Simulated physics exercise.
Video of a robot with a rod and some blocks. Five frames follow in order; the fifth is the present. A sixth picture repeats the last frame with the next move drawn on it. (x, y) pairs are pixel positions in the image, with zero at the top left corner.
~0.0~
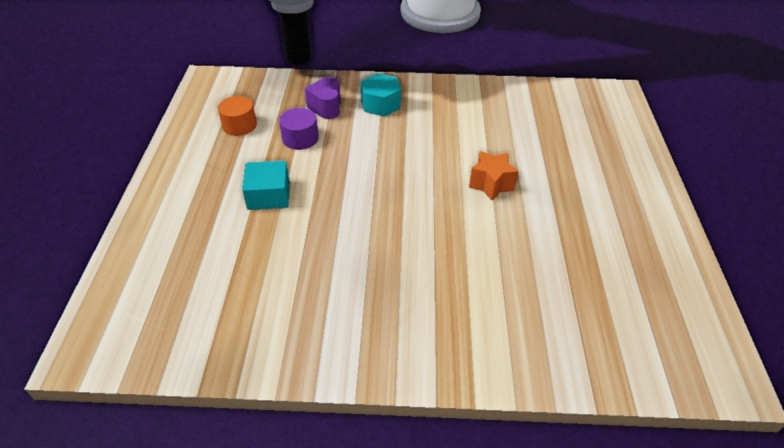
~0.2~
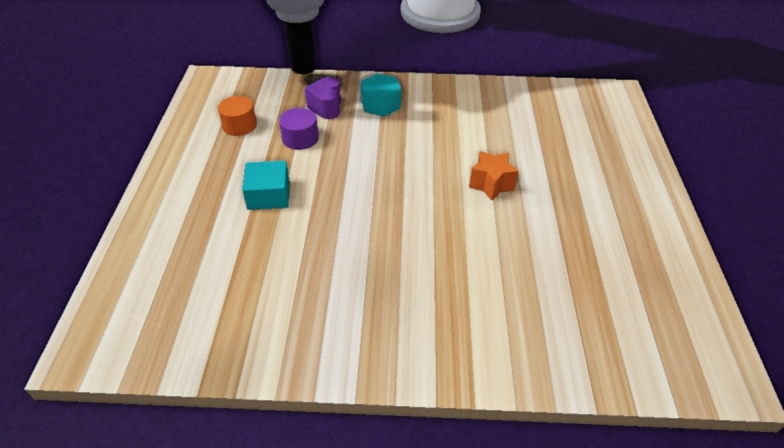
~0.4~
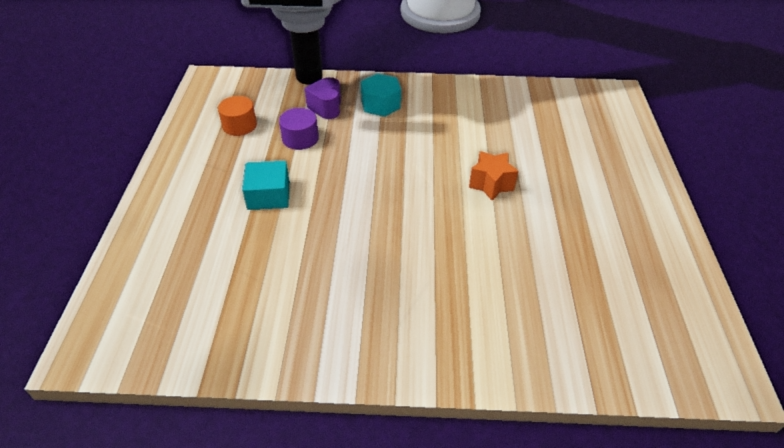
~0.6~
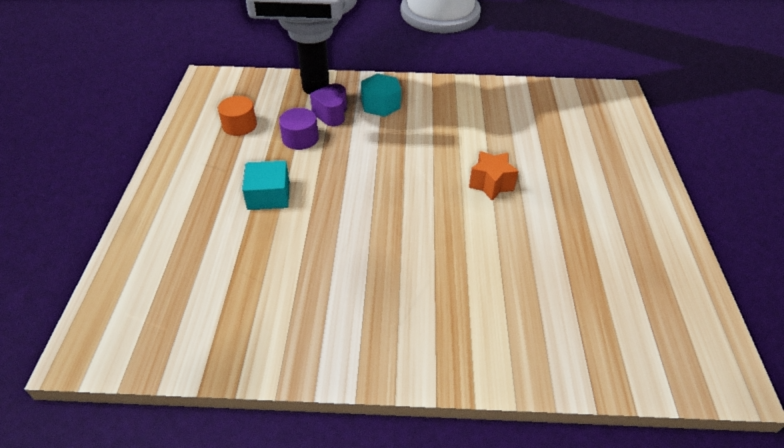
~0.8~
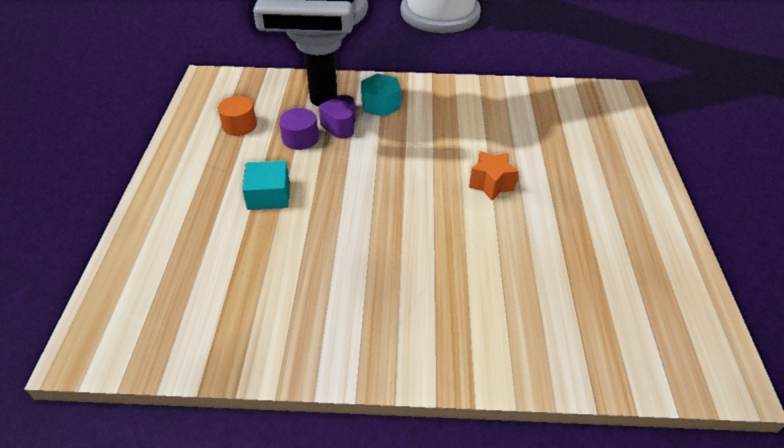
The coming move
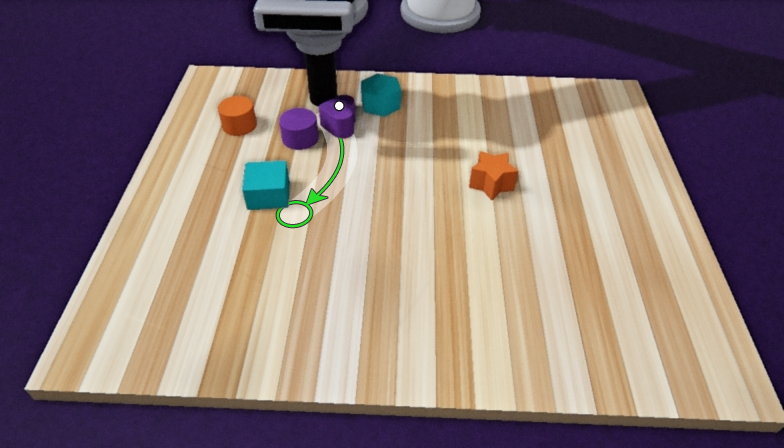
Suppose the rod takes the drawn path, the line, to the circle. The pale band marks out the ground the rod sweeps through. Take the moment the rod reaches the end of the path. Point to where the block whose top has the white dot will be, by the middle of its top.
In the picture, that point is around (372, 144).
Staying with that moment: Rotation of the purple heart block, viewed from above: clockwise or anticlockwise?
It spins anti-clockwise.
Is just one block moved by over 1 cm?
That would be a yes.
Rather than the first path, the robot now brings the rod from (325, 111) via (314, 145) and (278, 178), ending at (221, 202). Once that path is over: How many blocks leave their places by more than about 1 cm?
Answer: 3+.
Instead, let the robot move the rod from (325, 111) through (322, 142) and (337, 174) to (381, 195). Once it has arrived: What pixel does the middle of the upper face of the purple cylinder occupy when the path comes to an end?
It will likely be found at (284, 132).
The drawn path runs from (325, 111) through (341, 142) and (332, 179) to (295, 214); the dot is on the purple heart block.
The first path, step by step. One third of the way, rod at (341, 132); purple heart block at (364, 136), turned 15° anticlockwise.
Two thirds of the way, rod at (331, 168); purple heart block at (372, 144), turned 35° anticlockwise.
At the end, rod at (293, 202); turquoise square piece at (261, 176), turned 15° clockwise; purple cylinder not moved; purple heart block at (372, 144), turned 35° anticlockwise.
